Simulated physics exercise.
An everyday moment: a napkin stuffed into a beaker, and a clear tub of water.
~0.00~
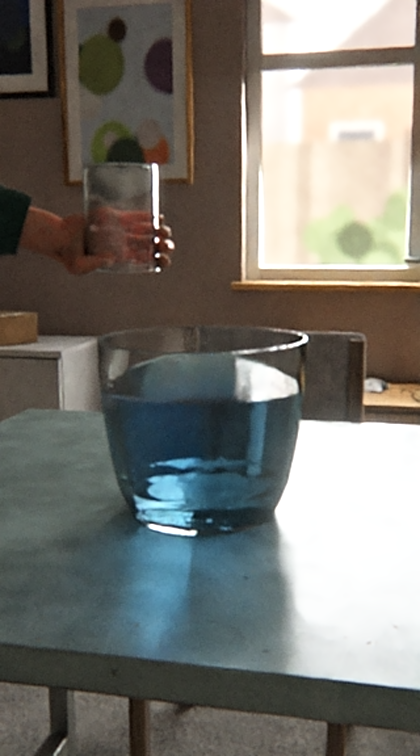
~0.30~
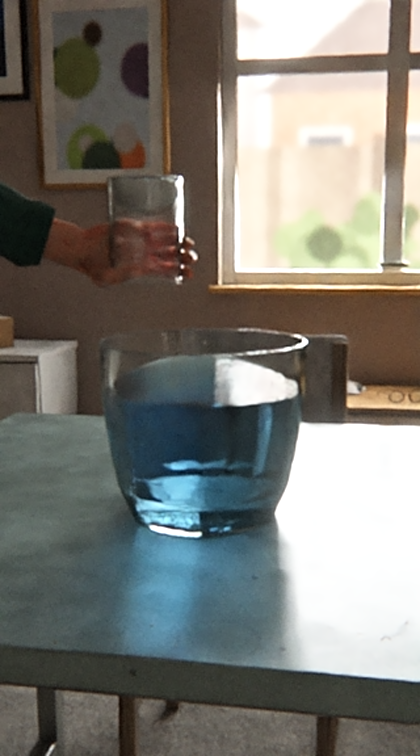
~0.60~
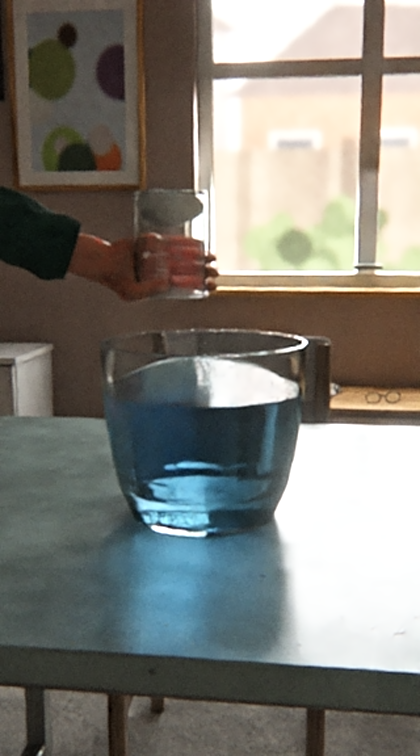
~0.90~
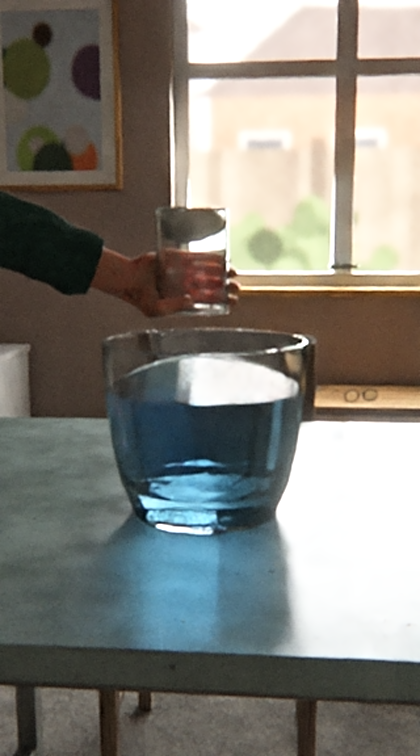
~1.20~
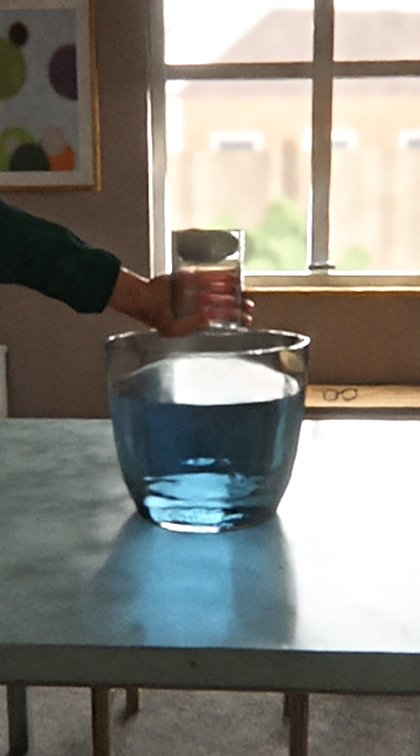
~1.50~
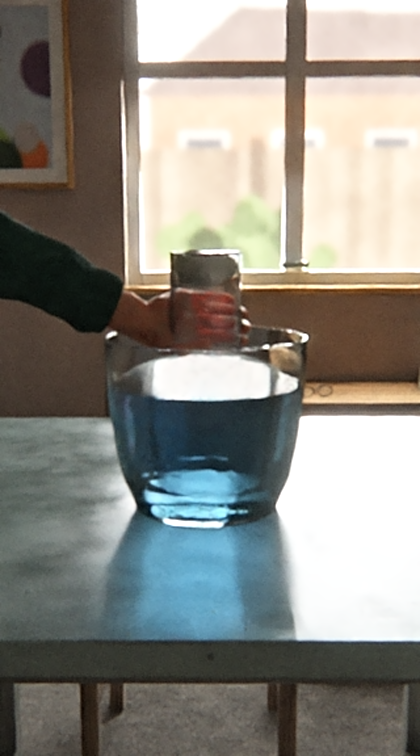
A hand in a dark green sleeve carried an upside-down glass beaker with a napkin stuffed inside to the right and down, lowering it steadily until it was just over the blue-looking water in a clear tub.
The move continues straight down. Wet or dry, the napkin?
The napkin remains untouched.
By 2.0 s, the beaker enters the water.
By 2.6 s, air is trapped inside and holds the level down.
By 4.0 s, the beaker is under, still full of air, and the napkin is dry.
